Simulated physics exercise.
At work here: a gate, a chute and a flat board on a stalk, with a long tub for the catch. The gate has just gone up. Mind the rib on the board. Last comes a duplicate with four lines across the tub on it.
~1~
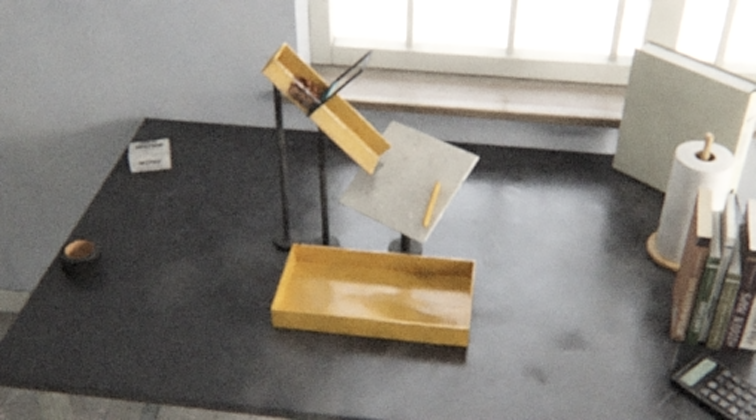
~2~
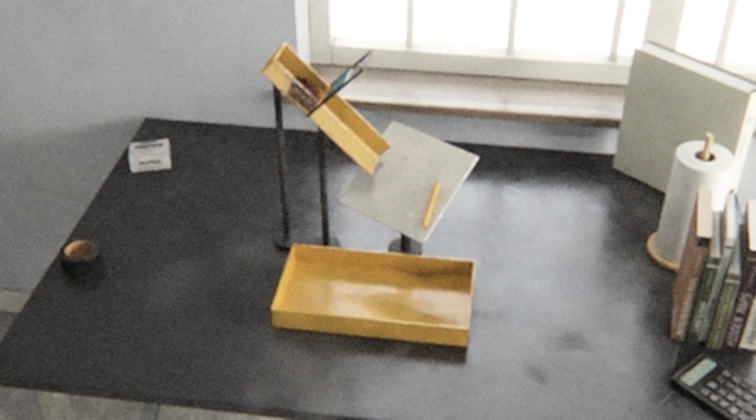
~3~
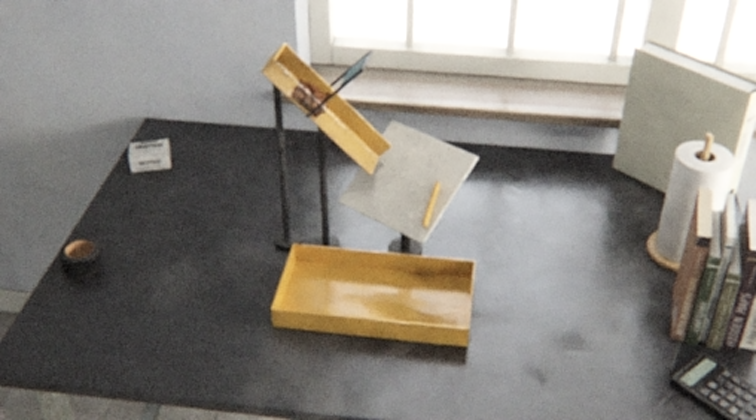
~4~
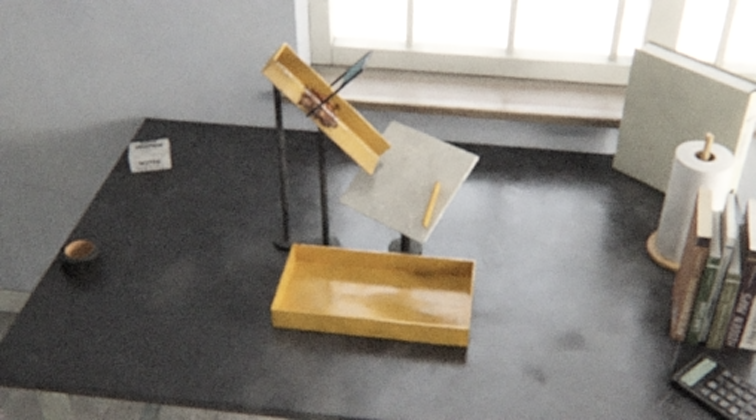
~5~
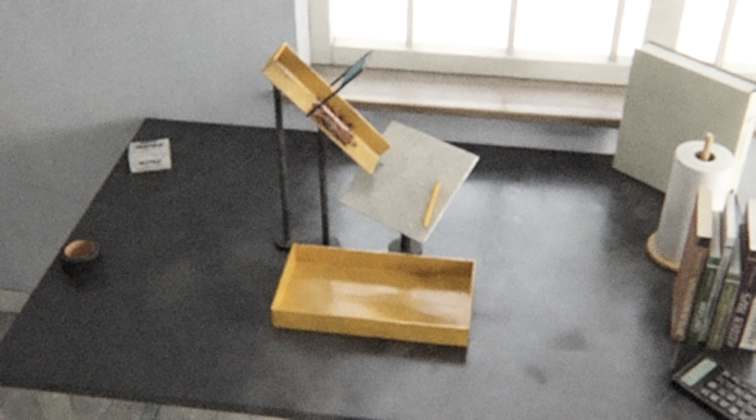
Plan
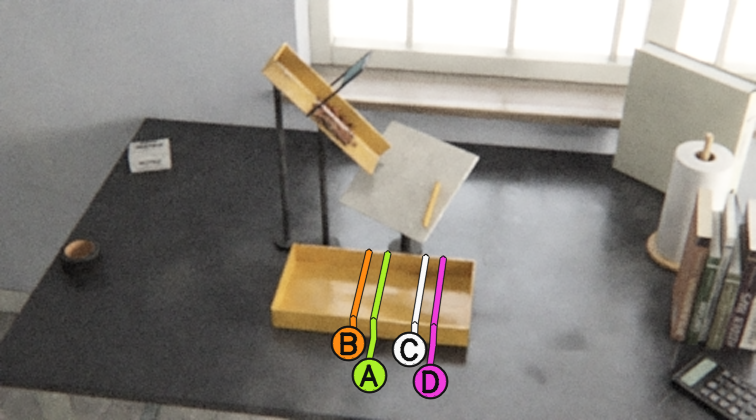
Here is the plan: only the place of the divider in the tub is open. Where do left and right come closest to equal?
A is best.
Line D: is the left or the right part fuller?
Left.
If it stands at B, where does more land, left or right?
The right side.
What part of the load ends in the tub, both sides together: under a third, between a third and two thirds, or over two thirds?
Over two thirds.
On the marked copy, line A crosses the front rim at (373, 319); line B crosses the front rim at (353, 317); line C crosses the front rim at (414, 323); line D crosses the front rim at (433, 325).
If A is chosen, of what is caught, about a quarter on the left of the divider, most on the right.
If B is chosen, of what is caught, a small part on the left of the divider, most on the right.
If C is chosen, of what is caught, nearly all on the left of the divider, a stray few on the right.
If D is chosen, of what is caught, all on the left of the divider, none on the right.
